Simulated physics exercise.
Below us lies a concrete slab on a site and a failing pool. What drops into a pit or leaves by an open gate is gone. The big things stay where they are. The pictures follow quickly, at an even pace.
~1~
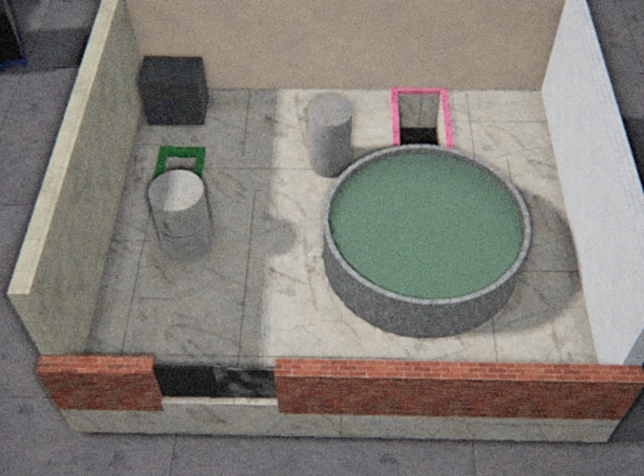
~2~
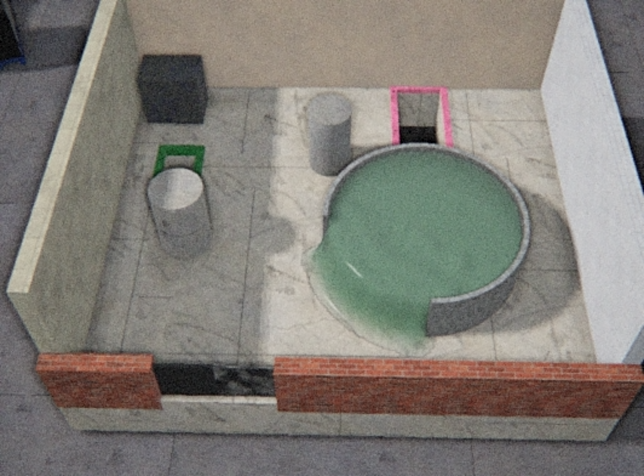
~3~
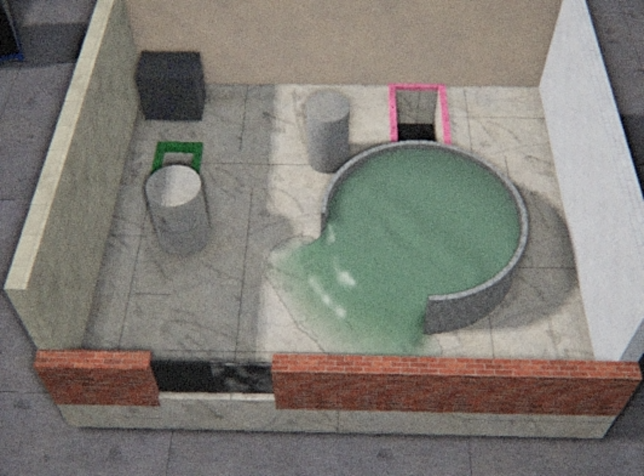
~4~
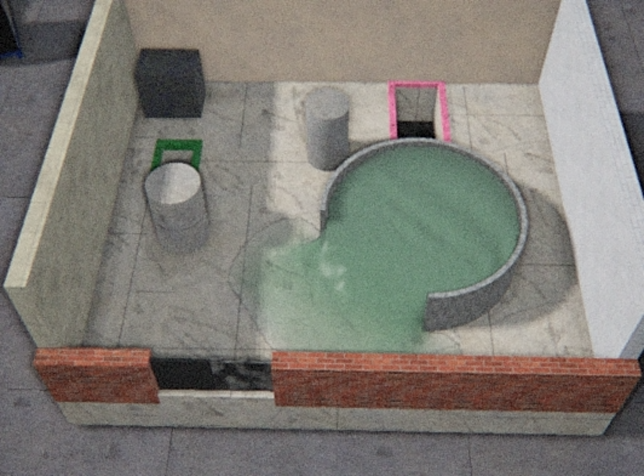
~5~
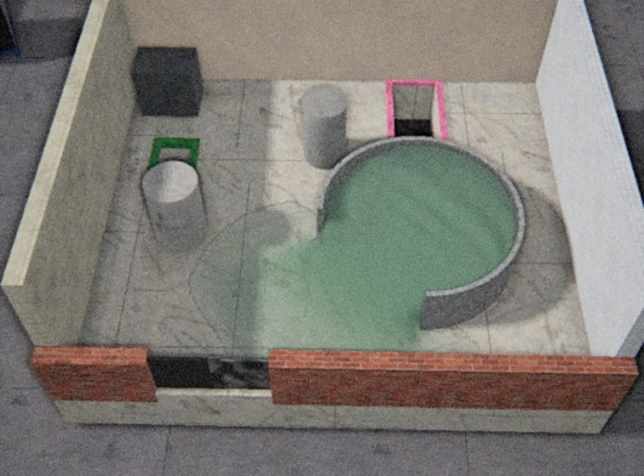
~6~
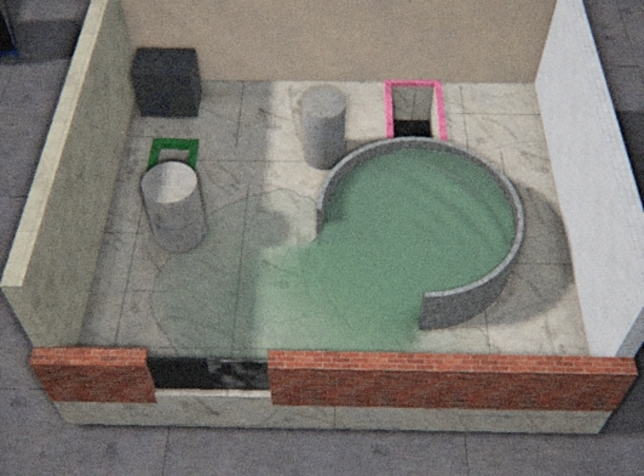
Green water bursts through the round pool's front-left wall and spreads left across the slab.
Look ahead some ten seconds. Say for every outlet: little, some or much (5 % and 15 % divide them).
One by one: The gate takes not even 5 %; the pink pit takes from 5 to 15 %; the green pit takes from 5 to 15 %.
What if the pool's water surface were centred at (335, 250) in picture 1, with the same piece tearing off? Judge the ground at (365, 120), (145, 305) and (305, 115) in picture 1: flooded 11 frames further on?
In that order: No water, awash, free of water.
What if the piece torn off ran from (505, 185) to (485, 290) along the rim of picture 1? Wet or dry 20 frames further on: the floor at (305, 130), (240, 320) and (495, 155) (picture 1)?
In that order: Not flooded, flooded, flooded.
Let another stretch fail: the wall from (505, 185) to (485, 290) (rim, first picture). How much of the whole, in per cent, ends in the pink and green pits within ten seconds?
Per cent: Pink 25, green 2.
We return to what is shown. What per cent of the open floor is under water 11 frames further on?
Close to 45 %.
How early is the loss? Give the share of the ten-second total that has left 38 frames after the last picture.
I make it 50 per cent.
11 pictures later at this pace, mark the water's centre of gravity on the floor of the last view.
Around (305, 294).
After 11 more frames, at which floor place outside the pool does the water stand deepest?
I would point to (71, 376).
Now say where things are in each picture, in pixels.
The first frame shows the round pool at (426, 222) is whole and still.
In the second frame, the front is at (428, 344), out from the gap at (355, 298).
In the third frame, the front is at (277, 253), out from the gap at (353, 296).
In the fourth frame, the front is at (248, 250), out from the gap at (352, 295).
In the fifth frame, water pours out at (350, 293) and has run to (201, 271).
In the sixth frame, the front is at (159, 289), out from the gap at (349, 294).
A moment on, water covers 40 % of the floor; the gate 0 %, the pink pit 0 %, the green pit 0 %.
Next, water covers 45 % of the floor; the gate 0 %, the pink pit 0 %, the green pit 0 %.
Then, water covers 60 % of the floor; the gate 0 %, the pink pit 0 %, the green pit 3 %.
Later, water covers 100 % of the floor; the gate 0 %, the pink pit 3 %, the green pit 7 %.
In the end, water covers 100 % of the floor; the gate 0 %, the pink pit 12 %, the green pit 8 %.
